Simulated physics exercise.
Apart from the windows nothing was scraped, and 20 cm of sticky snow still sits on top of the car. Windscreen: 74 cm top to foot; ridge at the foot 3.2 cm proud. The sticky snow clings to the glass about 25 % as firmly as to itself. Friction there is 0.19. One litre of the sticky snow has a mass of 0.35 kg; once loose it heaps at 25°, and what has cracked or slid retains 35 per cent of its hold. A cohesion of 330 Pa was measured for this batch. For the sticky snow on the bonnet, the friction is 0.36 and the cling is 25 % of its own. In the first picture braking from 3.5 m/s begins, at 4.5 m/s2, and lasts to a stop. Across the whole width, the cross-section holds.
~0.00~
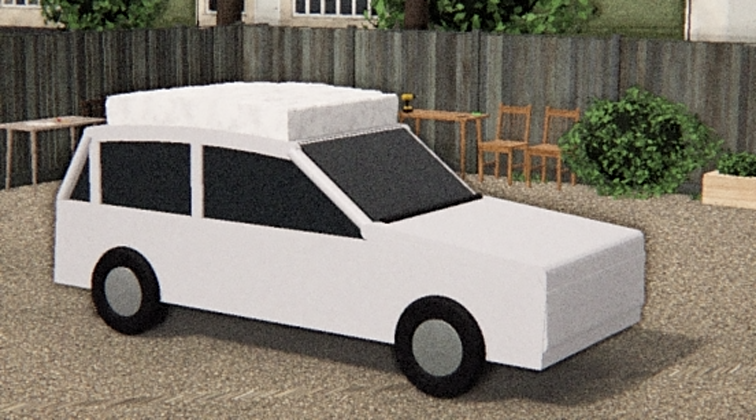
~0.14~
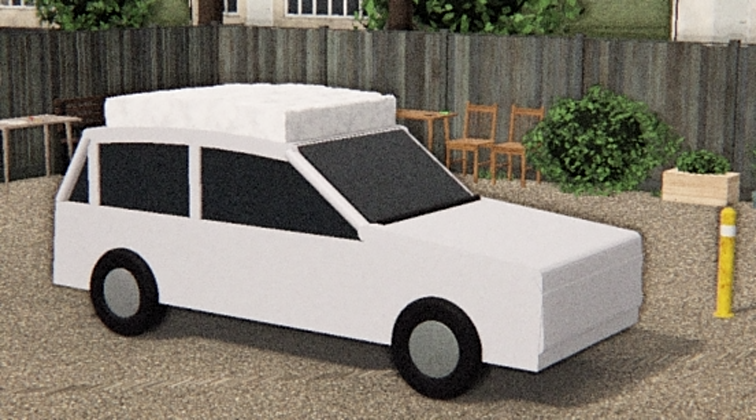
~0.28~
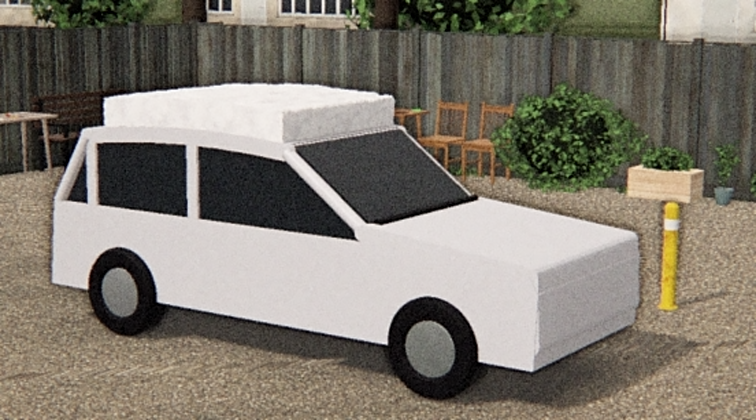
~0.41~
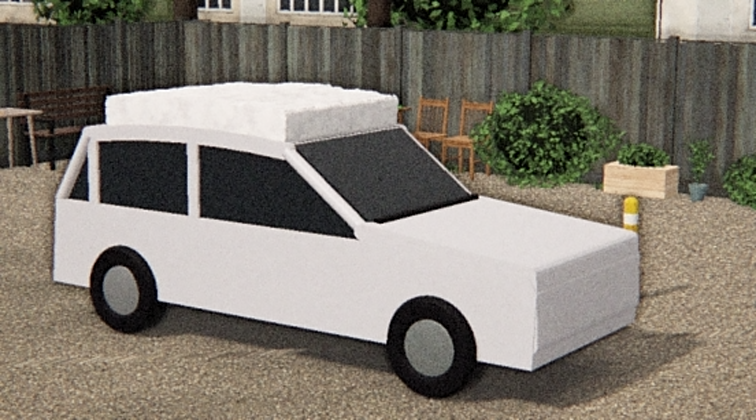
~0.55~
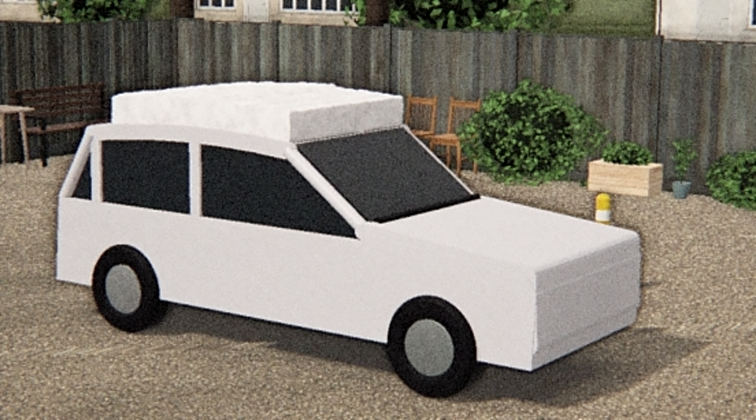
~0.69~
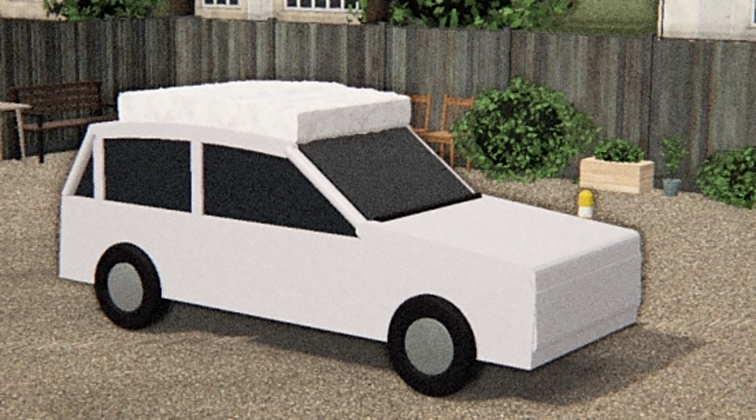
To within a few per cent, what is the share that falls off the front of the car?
0 %.
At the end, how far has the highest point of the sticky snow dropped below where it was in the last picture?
About 0 cm.
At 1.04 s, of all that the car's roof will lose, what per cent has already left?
Share so far: Roughly 80 percent.
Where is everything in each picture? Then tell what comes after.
In the first picture, front end of the sticky snow at (287, 135).
In the second picture, front end of the sticky snow at (285, 131).
In the third picture, front end of the sticky snow at (282, 112), its middle shifted 4 mm.
In the fourth picture, front end of the sticky snow at (285, 111), its middle shifted 1.8 cm.
In the fifth picture, front end of the sticky snow at (290, 112), its middle shifted 4.5 cm.
In the sixth picture, front end of the sticky snow at (297, 118), its middle shifted 9.1 cm, 2 % of it past the top of the windscreen, in one piece.
By 1.04 s, 86 % of the snow is on the roof, 14 % on the glass, none on the bonnet and none has gone off the nose.
By 1.45 s, 84 % of the snow is on the roof, 10 % on the glass, 7 % on the bonnet and none has gone off the nose.
By 1.86 s, 84 % of the snow is on the roof, 7 % on the glass, 9 % on the bonnet and none has gone off the nose.
By 2.28 s, 84 % of the snow is on the roof, 7 % on the glass, 9 % on the bonnet and none has gone off the nose.
By 2.80 s, at the end, 84 % of the snow is on the roof, 7 % on the glass, 9 % on the bonnet and none has gone off the nose.
